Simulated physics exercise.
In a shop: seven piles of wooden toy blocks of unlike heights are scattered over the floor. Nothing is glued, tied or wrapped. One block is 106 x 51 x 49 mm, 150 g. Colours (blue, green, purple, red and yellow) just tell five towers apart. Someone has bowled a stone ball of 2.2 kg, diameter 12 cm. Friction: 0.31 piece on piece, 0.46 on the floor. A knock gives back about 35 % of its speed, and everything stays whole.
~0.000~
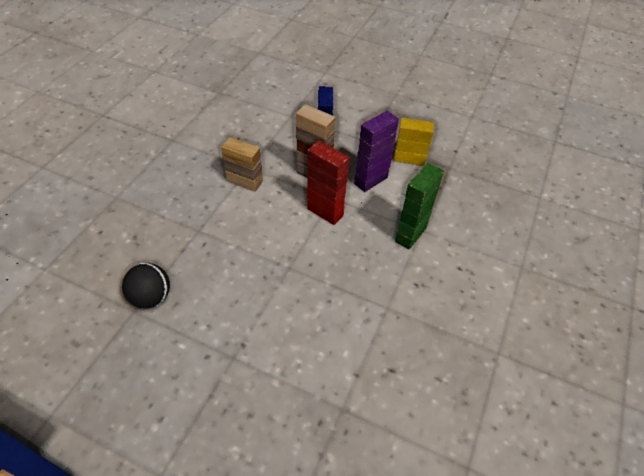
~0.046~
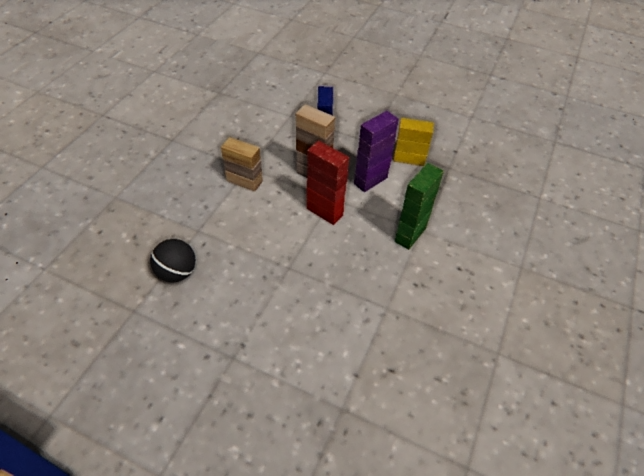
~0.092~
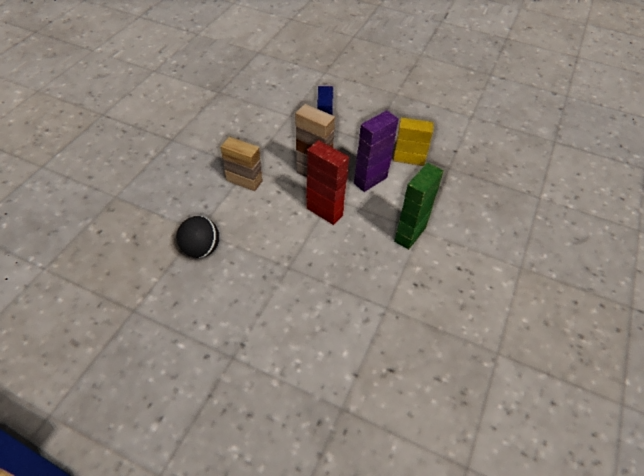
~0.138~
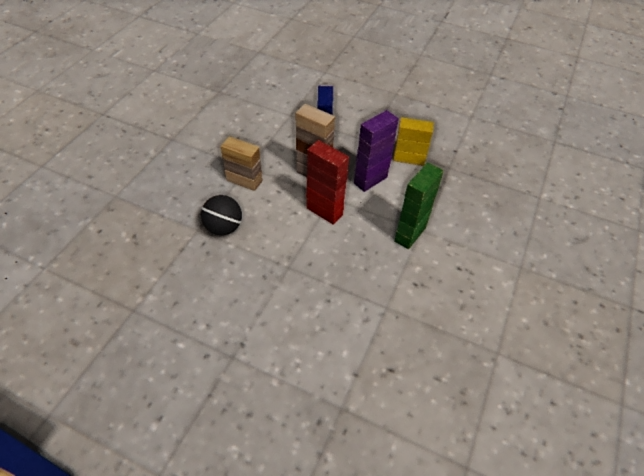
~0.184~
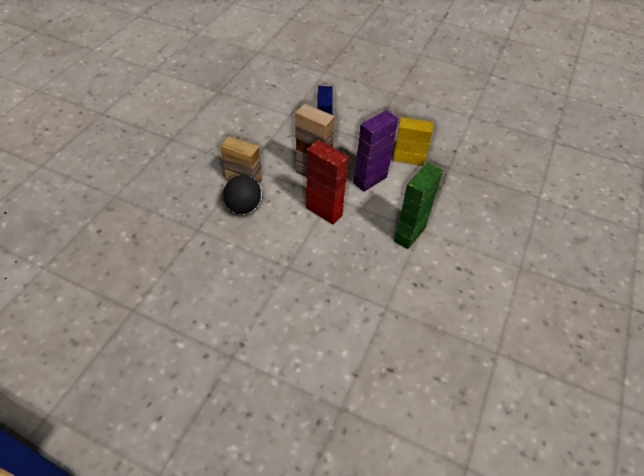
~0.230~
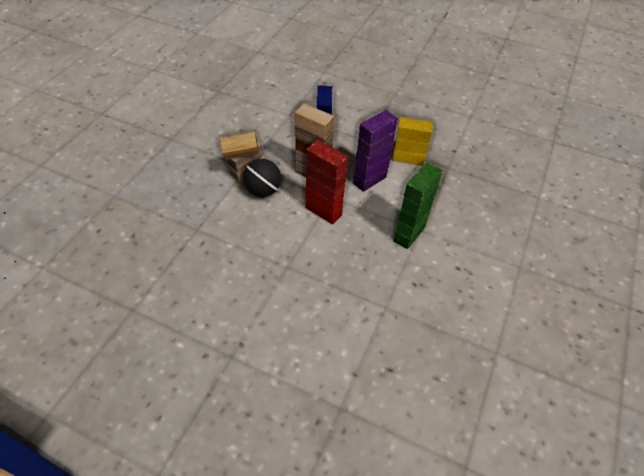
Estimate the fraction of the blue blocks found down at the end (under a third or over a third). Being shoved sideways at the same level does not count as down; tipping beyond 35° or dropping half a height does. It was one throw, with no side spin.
Over a third of them.
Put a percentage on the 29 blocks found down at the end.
Near 25 per cent.
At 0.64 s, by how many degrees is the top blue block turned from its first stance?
Roughly 90°.
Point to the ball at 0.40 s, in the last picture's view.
Near (313, 129).
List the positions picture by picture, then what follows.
In the first frame (places mark the middle of the side facing us), ball (146, 286) 40 cm from contact, 2.1 m/s; top blue block (326, 96); top yellow block (415, 136); nothing disturbed.
In the second frame, ball (173, 260) 31 cm from contact, 2.1 m/s; top blue block (326, 96).
In the third frame, ball (198, 237) 21 cm from contact, 2.1 m/s; top blue block (326, 95).
In the fourth frame, ball (222, 215) 11 cm from contact, 2.1 m/s; top blue block (326, 95).
In the fifth frame, ball (243, 195) 13 mm from contact, 2.1 m/s; top blue block (325, 95).
In the sixth frame, ball (262, 178) after contact, 1.9 m/s; top blue block (325, 95); top yellow block (414, 136); steepest lean 22°, the block at (238, 142); 3 disturbed, none down.
After 0.40 s, ball still moving; none of the 3 blue blocks down (3 of 29 in all colours); top blue block leaning 12°.
After 0.64 s, ball still moving; 2 of the 3 blue blocks down (7 of 29 in all colours); top blue block on its side; top yellow block shifted 9 mm.
At rest (1.5 s), ball rolling away; 2 of the 3 blue blocks down (7 of 29 in all colours); top blue block on its side; top purple block unmoved. That is 67 per cent. As the last picture would show them, middles, top blue block near (360, 39), top purple block near (379, 128).
